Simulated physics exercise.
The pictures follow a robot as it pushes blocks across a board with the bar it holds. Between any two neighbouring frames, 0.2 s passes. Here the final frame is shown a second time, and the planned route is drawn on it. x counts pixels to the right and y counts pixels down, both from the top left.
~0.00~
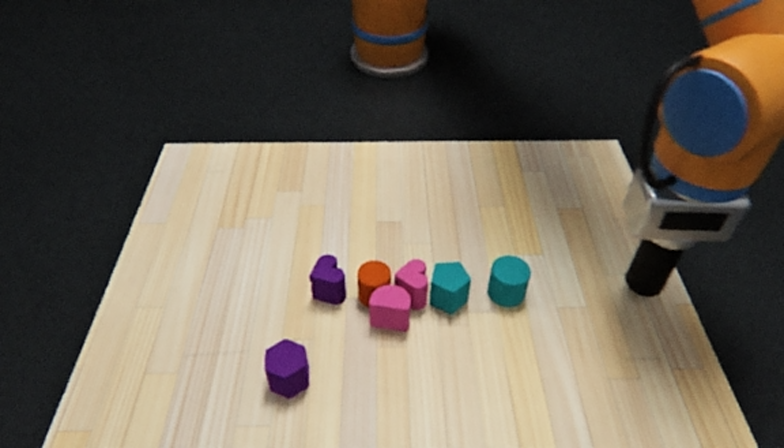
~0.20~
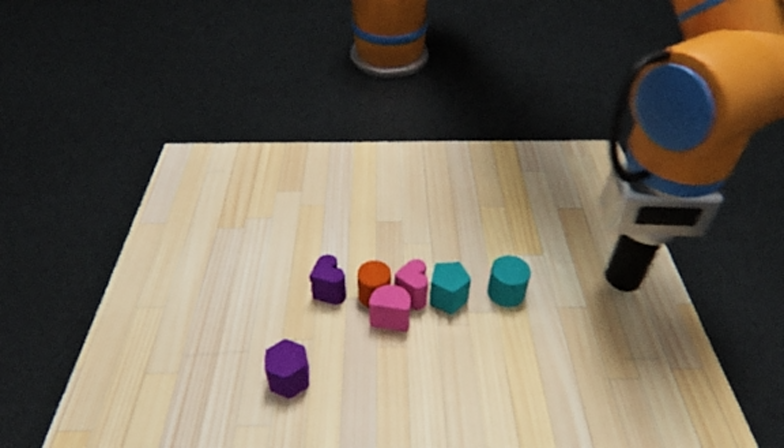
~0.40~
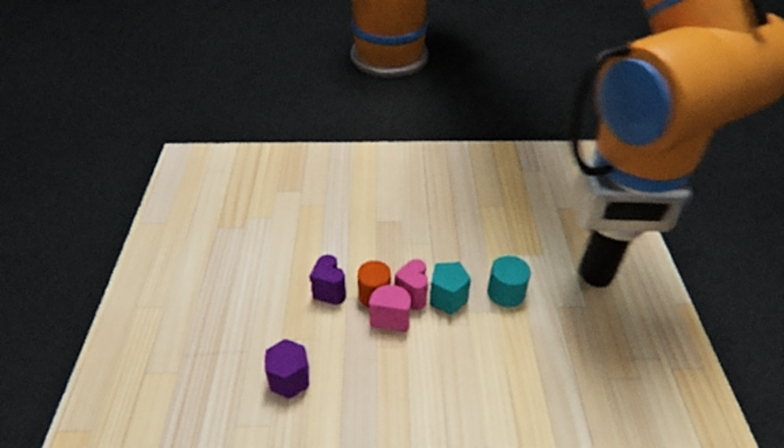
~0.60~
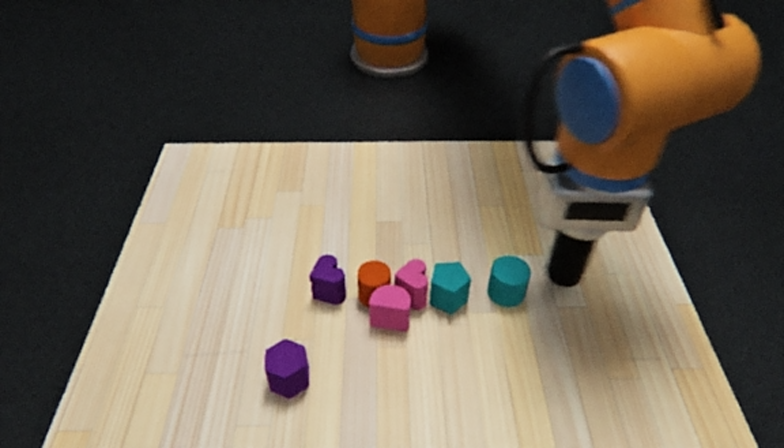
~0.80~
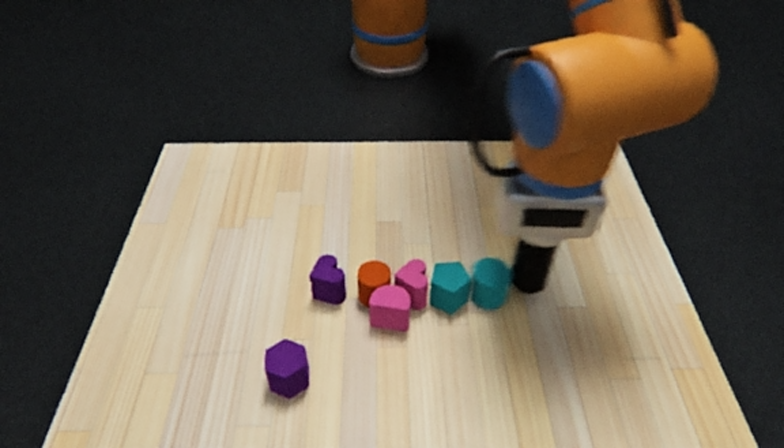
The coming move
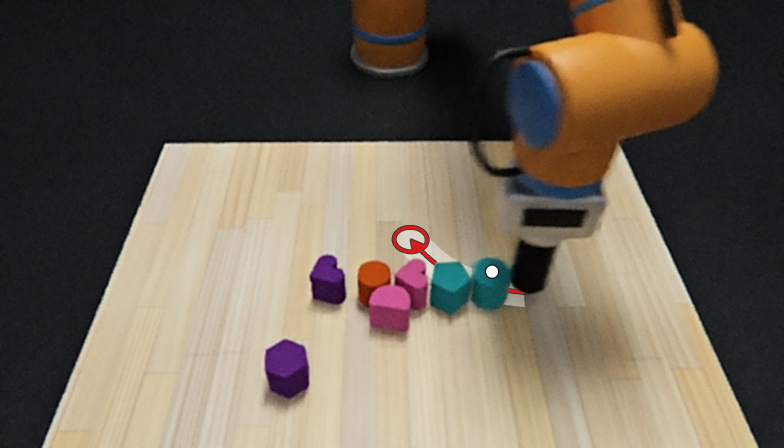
An orange robot arm moved left across a wooden table and nudged a turquoise round block slightly left, up close to the turquoise pentagon, while the purple, red-orange and pink blocks stayed still.
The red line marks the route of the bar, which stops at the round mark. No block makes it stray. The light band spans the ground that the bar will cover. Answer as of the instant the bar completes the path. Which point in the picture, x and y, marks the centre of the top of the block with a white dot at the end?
The centre of its top will be at (438, 277).
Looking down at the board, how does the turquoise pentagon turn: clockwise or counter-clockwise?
From overhead, clockwise.
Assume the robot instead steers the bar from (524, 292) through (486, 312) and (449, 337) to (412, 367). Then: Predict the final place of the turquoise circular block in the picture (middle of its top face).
The middle of its upper face will lie at (391, 314).
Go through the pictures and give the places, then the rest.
In the first picture, bar tip (644, 283); block tops, purple heart-shaped block (327, 269); orange circular block (374, 272); pink D-shaped block (391, 297); pink heart-shaped block (414, 273); turquoise pentagon (450, 275); turquoise circular block (512, 269).
In the second picture, bar (623, 278); blocks unchanged.
In the third picture, bar (596, 274); blocks unchanged.
In the fourth picture, bar (564, 274); blocks unchanged.
In the fifth picture, bar (528, 280); purple heart-shaped block (327, 269); orange circular block (374, 272); pink D-shaped block (391, 297); pink heart-shaped block (414, 273); turquoise pentagon (450, 275); turquoise circular block (492, 272).
Path on the board, from (524, 292) over (478, 285) and (438, 266) to (411, 239); the dot is on the turquoise circular block.
The first path, step by step. One third of the way, bar (480, 272); orange circular block (366, 271); pink D-shaped block (381, 303); pink heart-shaped block (398, 269), turned 50° clockwise; turquoise pentagon (415, 292), turned 20° clockwise; turquoise circular block (451, 278).
Two thirds of the way, bar (439, 252); orange circular block (366, 271); pink D-shaped block (373, 306); pink heart-shaped block (397, 269), turned 55° clockwise; turquoise pentagon (408, 298), turned 30° clockwise; turquoise circular block (438, 277).
At the end, bar (411, 226); purple heart-shaped block in place; orange circular block (366, 271); pink D-shaped block (373, 306); pink heart-shaped block (397, 269), turned 55° clockwise; turquoise pentagon (408, 298), turned 30° clockwise; turquoise circular block (438, 277).
